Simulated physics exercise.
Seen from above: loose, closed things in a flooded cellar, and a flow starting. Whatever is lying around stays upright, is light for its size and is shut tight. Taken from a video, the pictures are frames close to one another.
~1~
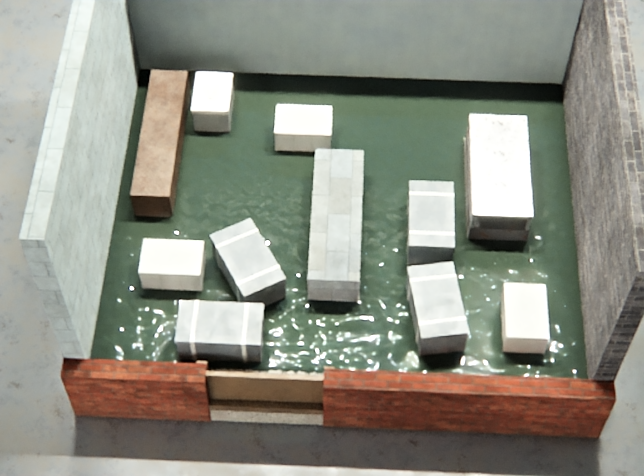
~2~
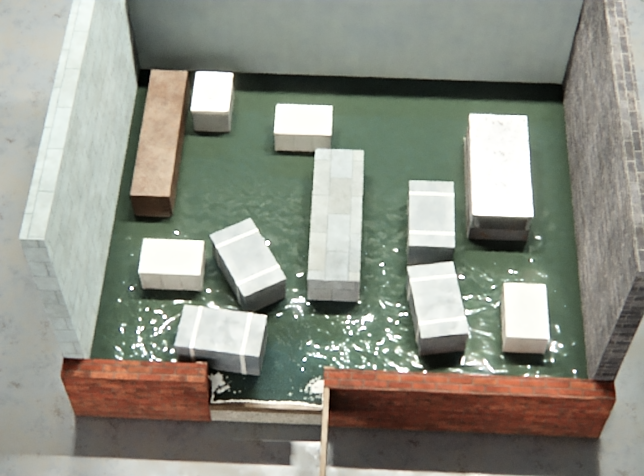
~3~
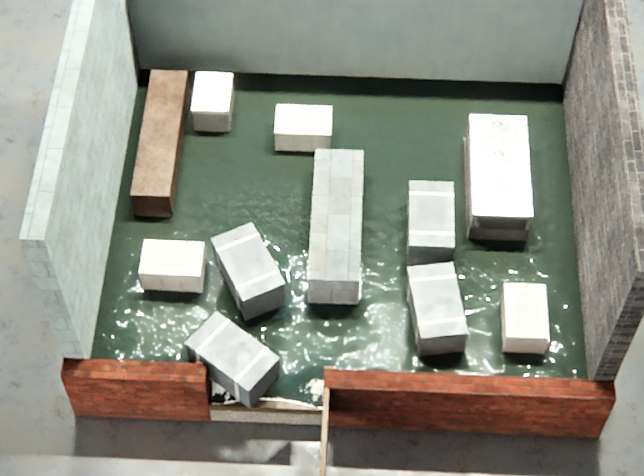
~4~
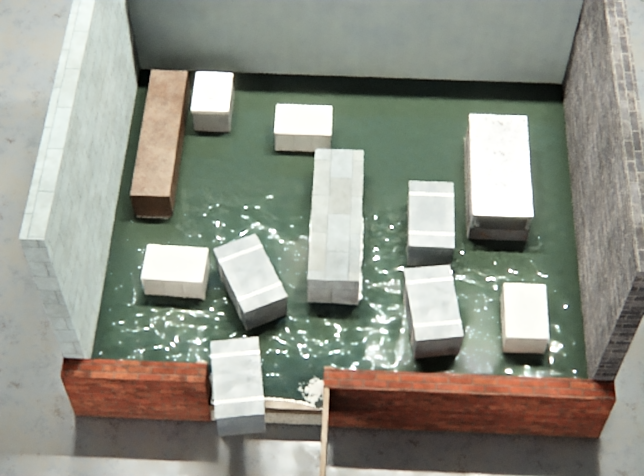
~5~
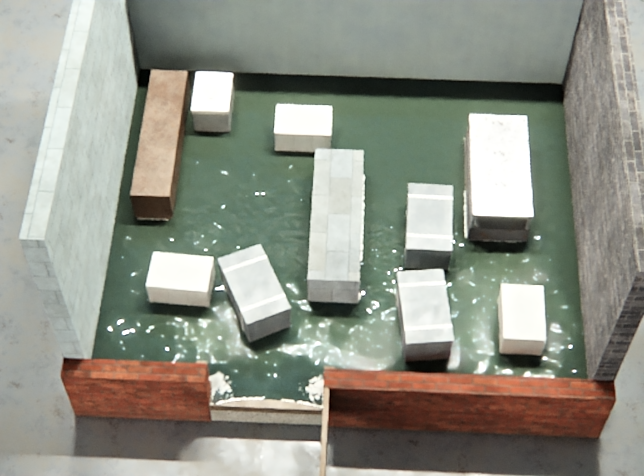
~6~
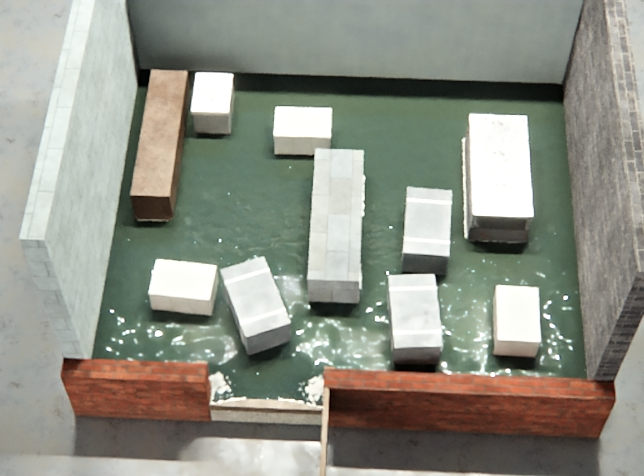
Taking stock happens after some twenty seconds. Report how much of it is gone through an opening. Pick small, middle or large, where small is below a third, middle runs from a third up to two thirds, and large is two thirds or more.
Large.
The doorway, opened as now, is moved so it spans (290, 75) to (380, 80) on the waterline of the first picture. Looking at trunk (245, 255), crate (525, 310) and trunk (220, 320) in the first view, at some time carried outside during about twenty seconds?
In sequence - departs, stays put, stays put.
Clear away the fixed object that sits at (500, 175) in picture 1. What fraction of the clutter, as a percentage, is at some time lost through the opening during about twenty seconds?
Share affected: Approx. 90 %.
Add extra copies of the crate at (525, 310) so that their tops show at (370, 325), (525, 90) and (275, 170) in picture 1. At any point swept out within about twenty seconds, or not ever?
Lab note - results by position: Exited, retained, exited.
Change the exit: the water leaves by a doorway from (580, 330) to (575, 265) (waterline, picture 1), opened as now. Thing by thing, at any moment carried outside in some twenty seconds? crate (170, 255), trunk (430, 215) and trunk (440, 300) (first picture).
Result by object, in the order asked: Not flushed / not flushed / flushed.
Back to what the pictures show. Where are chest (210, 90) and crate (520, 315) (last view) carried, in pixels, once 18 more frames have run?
(195, 163) and (458, 336), approximately.
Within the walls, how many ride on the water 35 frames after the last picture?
Exactly 2 of them.
A moment on, 2 of 8 are out; 6 afloat.
Next, 4 of 8 are out; 4 afloat.
Later, 6 of 8 are out; 2 afloat.
In the end, 8 of 8 are out; 0 afloat.
